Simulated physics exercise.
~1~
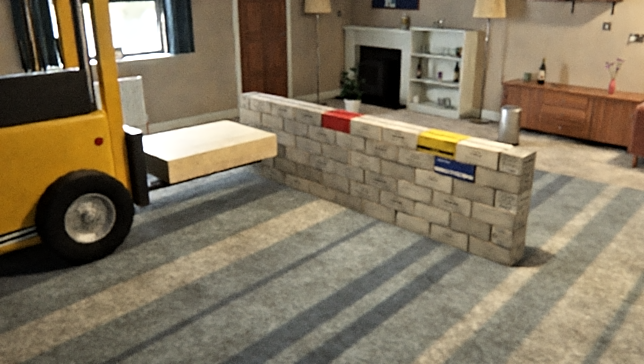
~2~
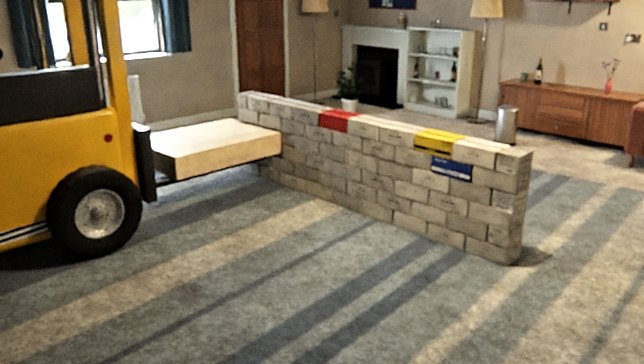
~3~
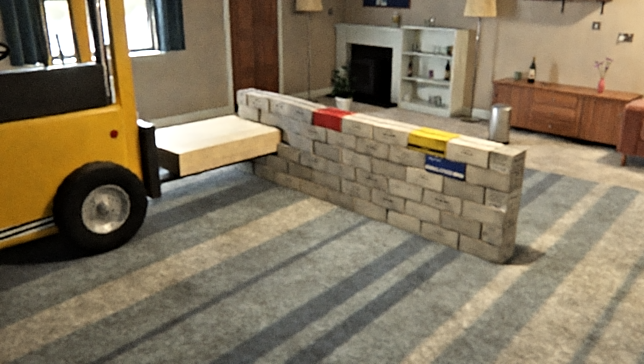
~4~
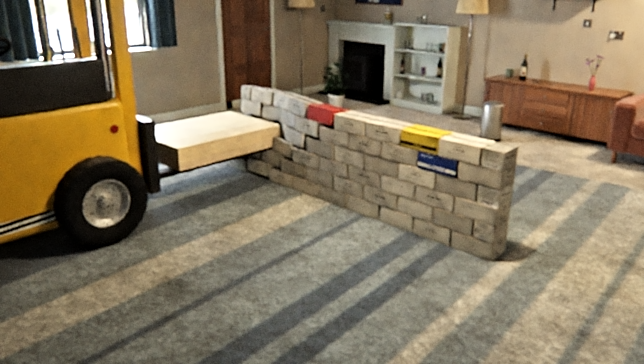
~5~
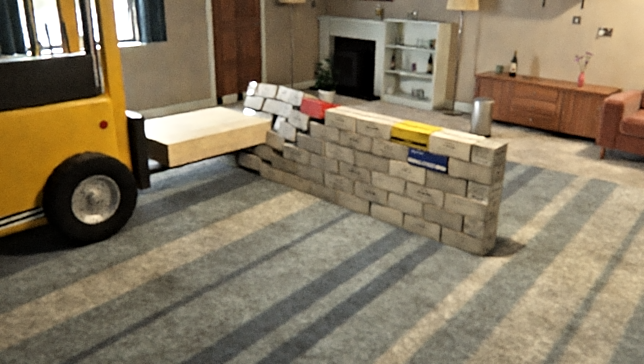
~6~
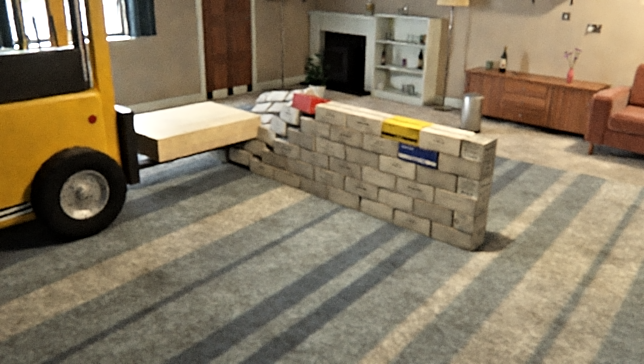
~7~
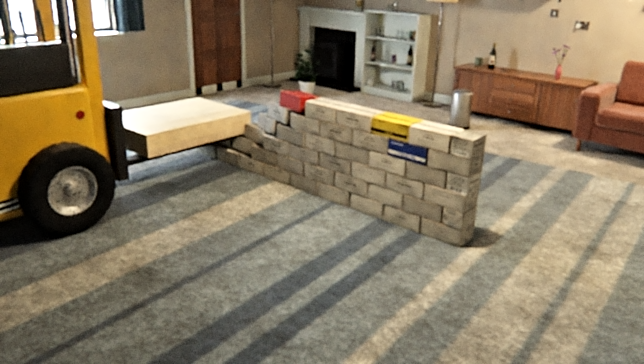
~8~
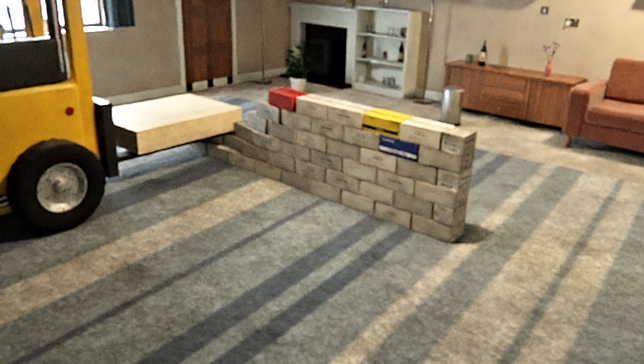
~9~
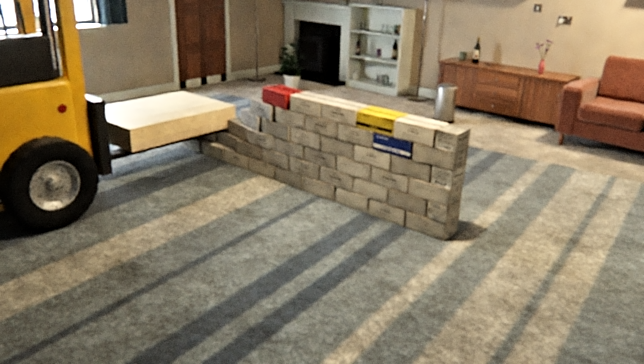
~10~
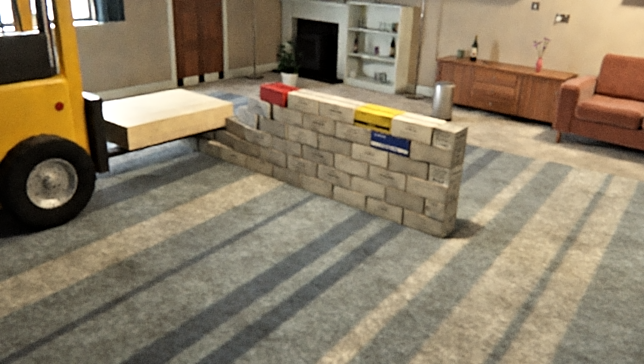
A yellow forklift carrying a pale, flat block on its raised forks rolls right toward the left end of a low, freestanding wall of grey brick-patterned boxes in a living room. The block pushes into the wall, and the upper boxes at that end shift and begin to lean. The forklift stops while the loosened boxes tilt further, slide and tumble away behind the wall, and the red box tips slightly. The view drifts right, showing more of an orange armchair. The left end is left stepped and broken, with the red, yellow and blue boxes still up.
